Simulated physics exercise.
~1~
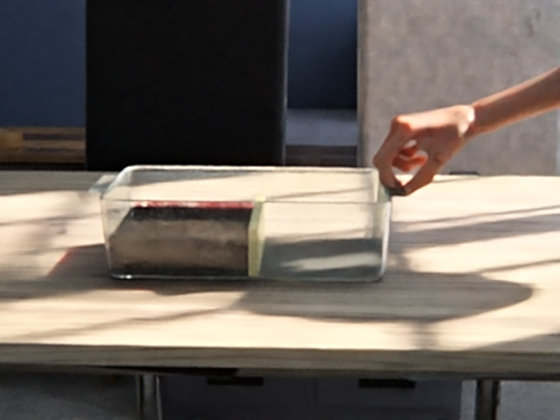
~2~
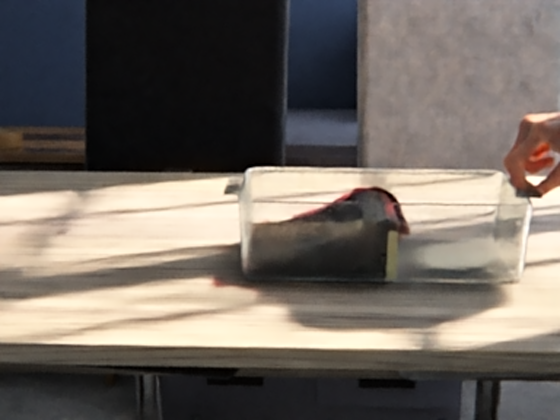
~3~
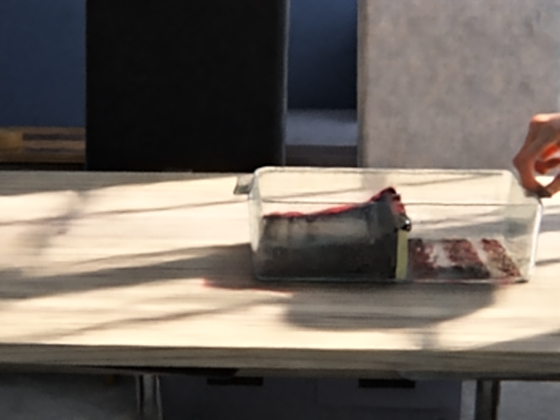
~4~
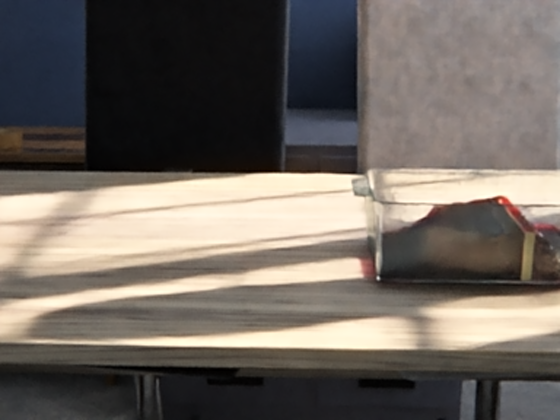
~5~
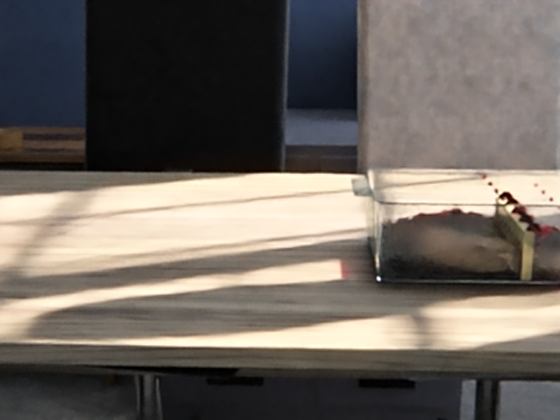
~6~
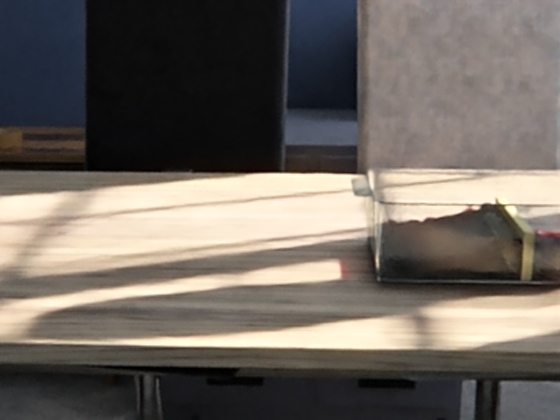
A hand pulled a divided glass tub, its left half filled with dark wine, rightwards along a sunlit wooden table, paused, then pulled it again; the wine sloshed and splashed over the divider, leaving the tub partly out of view with some wine on the right side.
